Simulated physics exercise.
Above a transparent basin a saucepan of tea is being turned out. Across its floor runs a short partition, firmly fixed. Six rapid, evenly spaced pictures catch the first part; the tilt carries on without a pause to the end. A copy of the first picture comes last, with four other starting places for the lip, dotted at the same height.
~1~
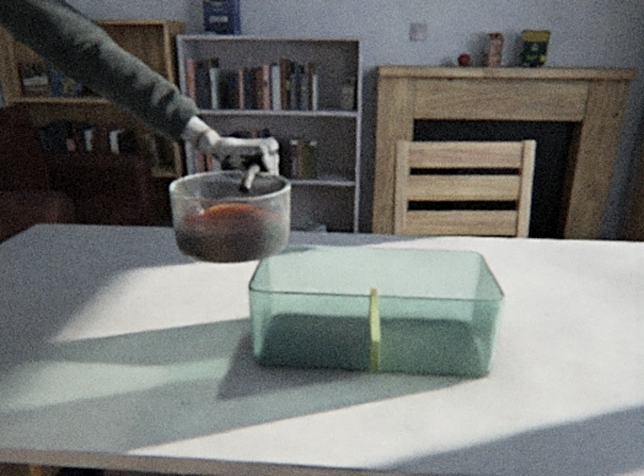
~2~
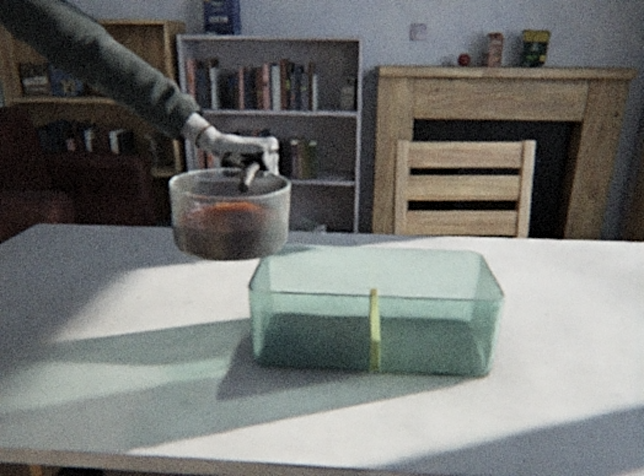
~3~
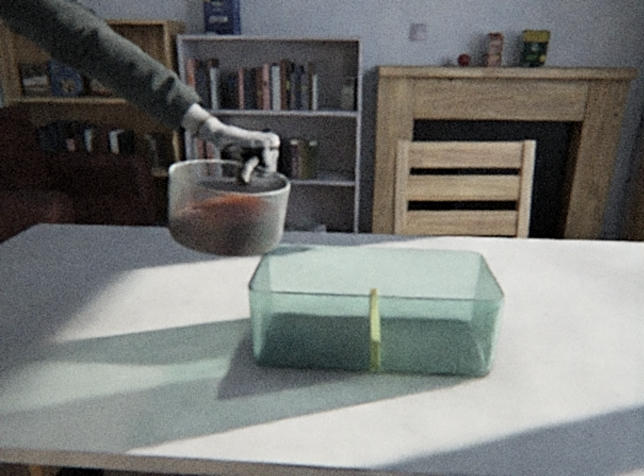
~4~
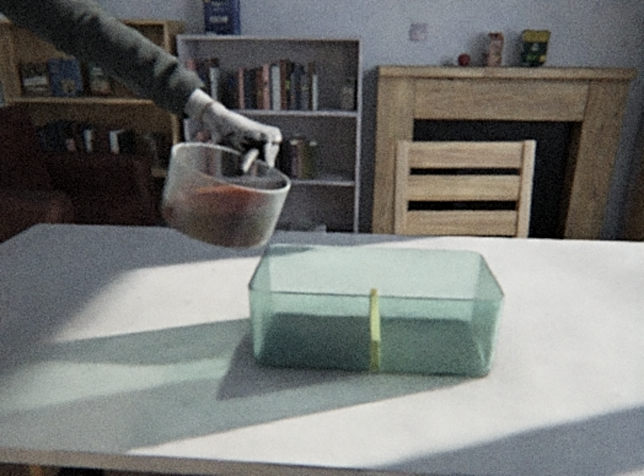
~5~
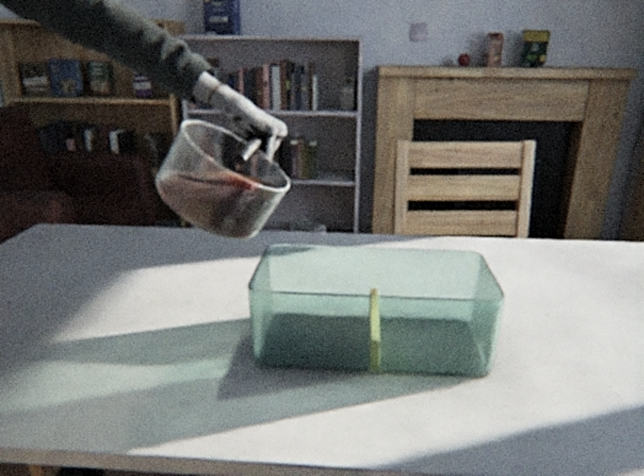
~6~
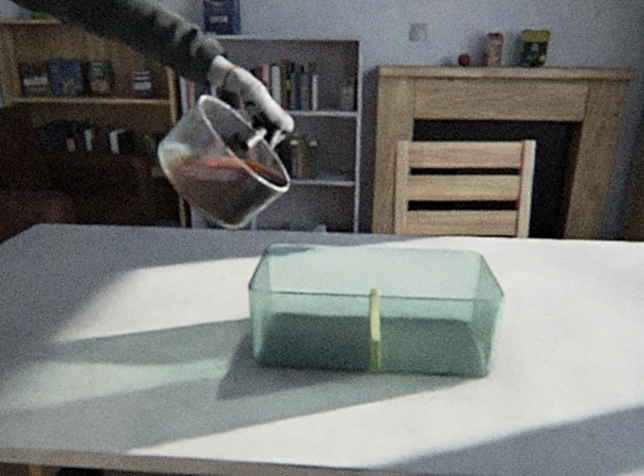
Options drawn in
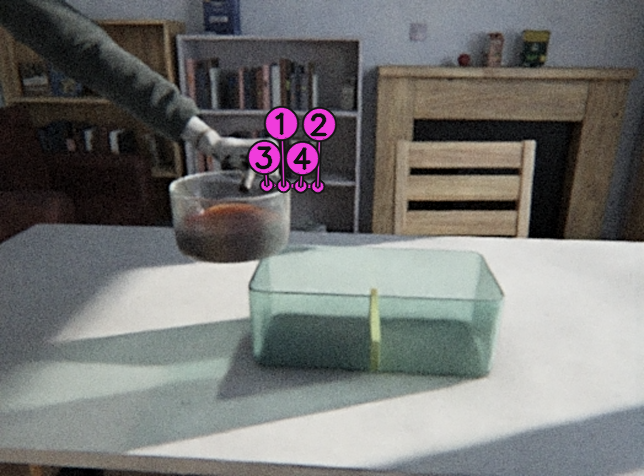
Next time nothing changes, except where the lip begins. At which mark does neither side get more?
Best: 4.
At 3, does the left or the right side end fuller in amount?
The left side.
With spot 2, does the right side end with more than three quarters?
Yes, it does.
On the marked copy, 1 at (283, 185); 2 at (317, 186); 3 at (266, 185); 4 at (300, 186).
With 1, about 90 % ends left of the wall and 8 % right of it.
With 2, about 9 % ends left of the wall and 90 % right of it.
With 3, about 93 % ends left of the wall and 4 % right of it; 3 % is lost outside.
With 4, about 48 % ends left of the wall and 51 % right of it.
